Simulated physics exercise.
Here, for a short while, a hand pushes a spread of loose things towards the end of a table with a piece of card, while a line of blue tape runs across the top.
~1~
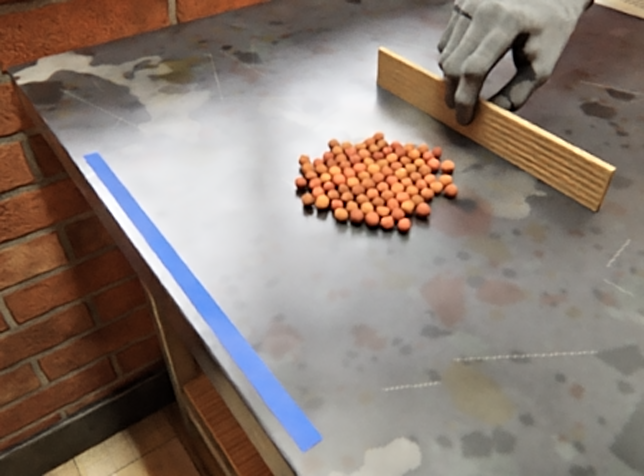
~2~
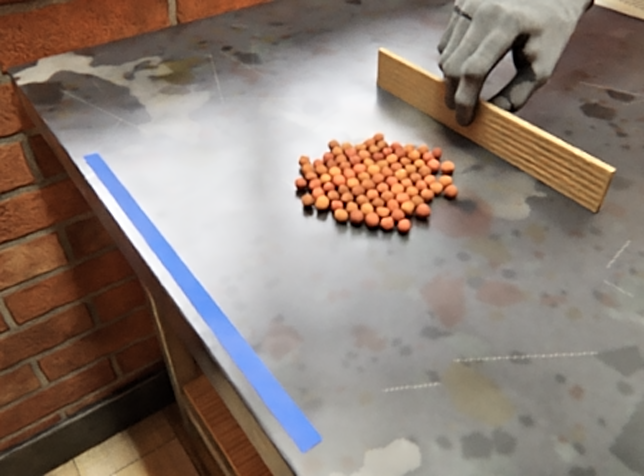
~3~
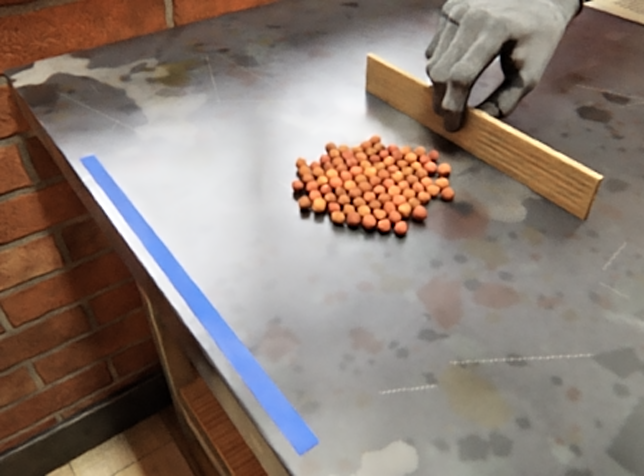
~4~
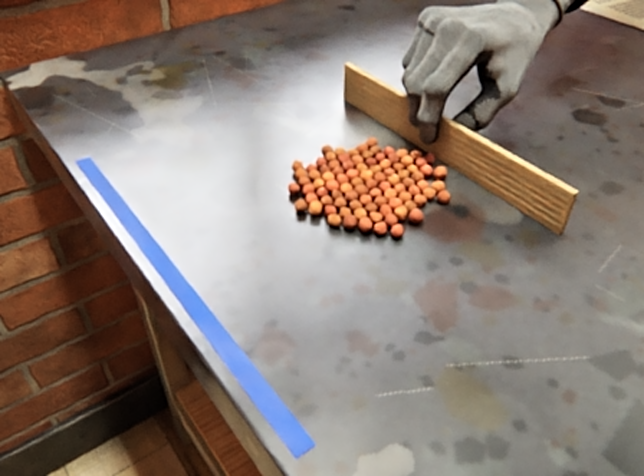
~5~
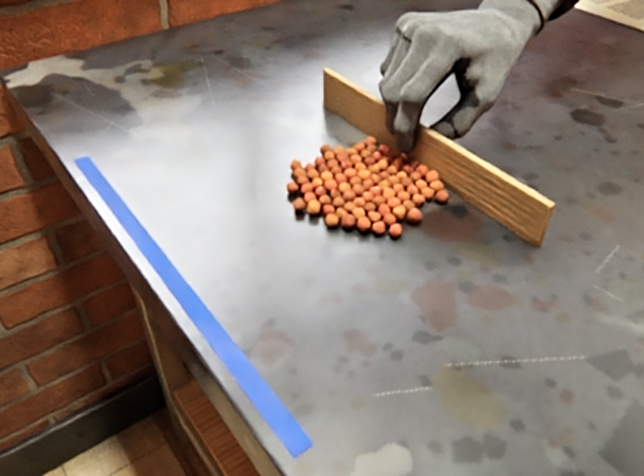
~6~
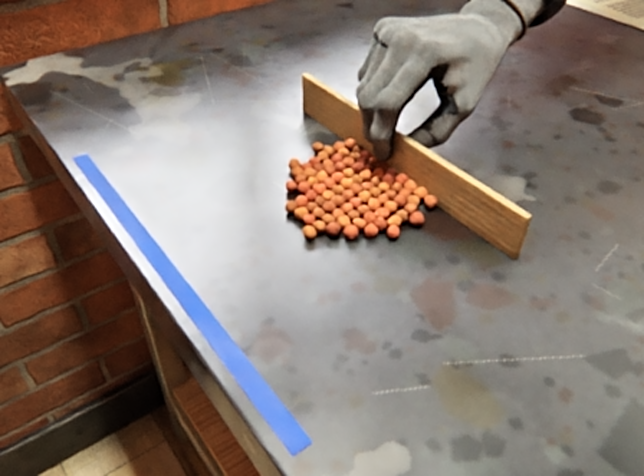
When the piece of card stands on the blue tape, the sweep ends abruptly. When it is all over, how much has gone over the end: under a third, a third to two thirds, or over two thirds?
Above two thirds.
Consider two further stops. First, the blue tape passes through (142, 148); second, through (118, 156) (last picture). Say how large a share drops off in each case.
20 % and 40 %.
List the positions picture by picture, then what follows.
In the first frame, piece of card at (584, 177), at rest; blue tape at (98, 164), right by the edge; edge at (158, 281); the heap at (378, 180), clay pellets.
In the second frame, piece of card at (584, 178), at rest.
In the third frame, piece of card at (572, 185); the heap at (374, 183).
In the fourth frame, piece of card at (548, 199).
In the fifth frame, piece of card at (525, 211); the heap at (367, 186), a small part pushed along.
In the sixth frame, piece of card at (502, 222); blue tape at (87, 166); edge at (147, 284); the heap at (356, 190), most pushed along.
Soon after the last picture, piece of card still moving, near (283, 180); heap all on the table, its front near (187, 274).
A little later, piece of card stopped at the blue tape; heap most over the edge.
Later still, piece of card stopped at the blue tape; heap all over the edge.
At rest, piece of card stopped at the blue tape; heap all over the edge.
